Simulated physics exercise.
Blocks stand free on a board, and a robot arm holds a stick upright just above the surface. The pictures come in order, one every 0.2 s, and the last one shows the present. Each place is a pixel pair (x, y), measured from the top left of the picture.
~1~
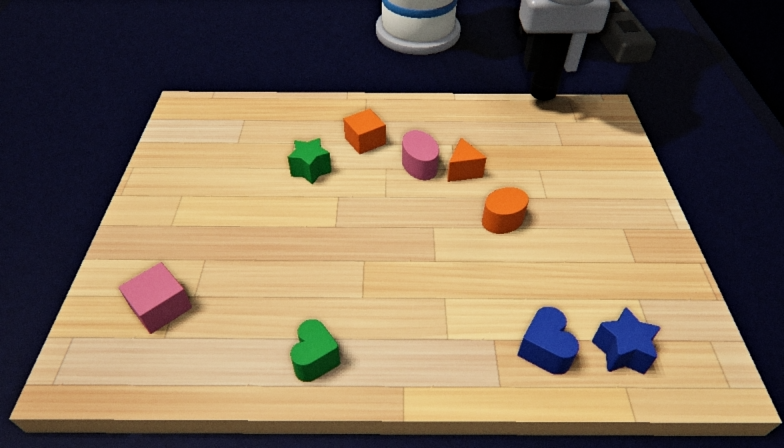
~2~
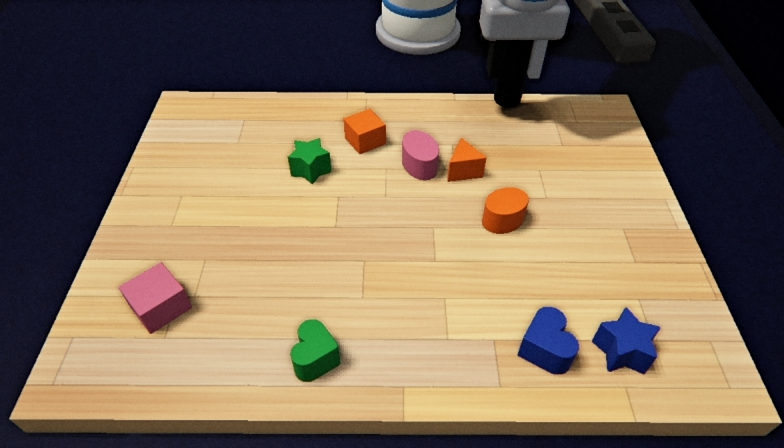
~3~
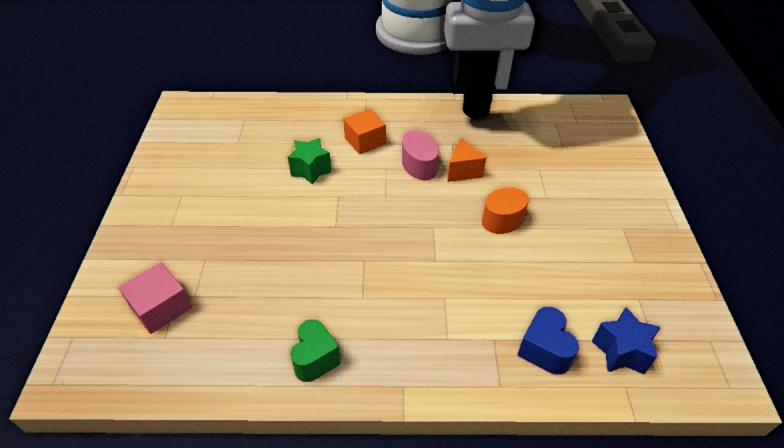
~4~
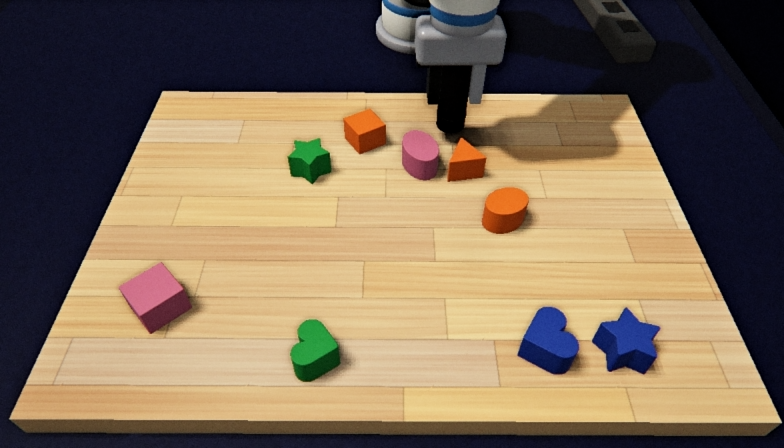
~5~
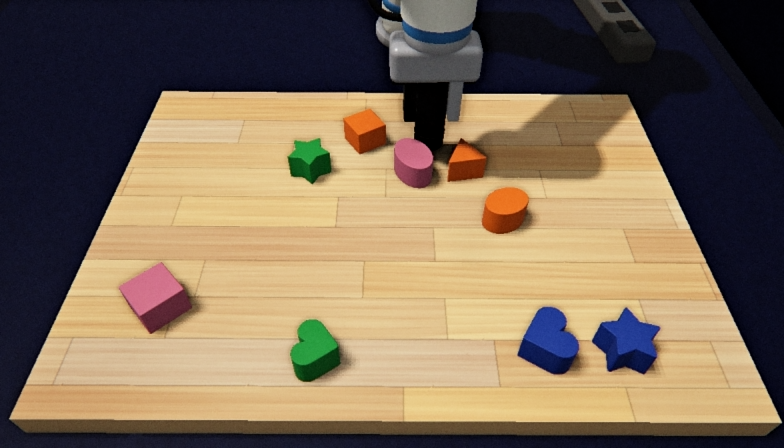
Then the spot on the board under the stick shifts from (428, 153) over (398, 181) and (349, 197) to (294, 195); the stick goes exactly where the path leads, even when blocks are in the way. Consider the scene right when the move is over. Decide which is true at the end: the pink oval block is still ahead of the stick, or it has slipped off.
It slides aside on the way.
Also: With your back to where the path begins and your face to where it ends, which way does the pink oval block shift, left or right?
It heads left.
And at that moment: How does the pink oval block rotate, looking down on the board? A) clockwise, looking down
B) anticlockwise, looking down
(B)
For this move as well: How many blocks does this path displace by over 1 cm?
My prediction: One block.
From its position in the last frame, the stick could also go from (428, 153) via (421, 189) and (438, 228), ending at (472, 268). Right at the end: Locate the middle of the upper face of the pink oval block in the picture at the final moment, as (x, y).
Its top middle: (391, 186).
What follows on the original path. One third of the way, stick (398, 171); pink oval block (393, 185), turned 40° anticlockwise.
Two thirds of the way, stick (347, 187); pink oval block (385, 195), turned 80° anticlockwise.
At the end, stick (292, 185); green star block still; pink oval block (385, 195), turned 80° anticlockwise.
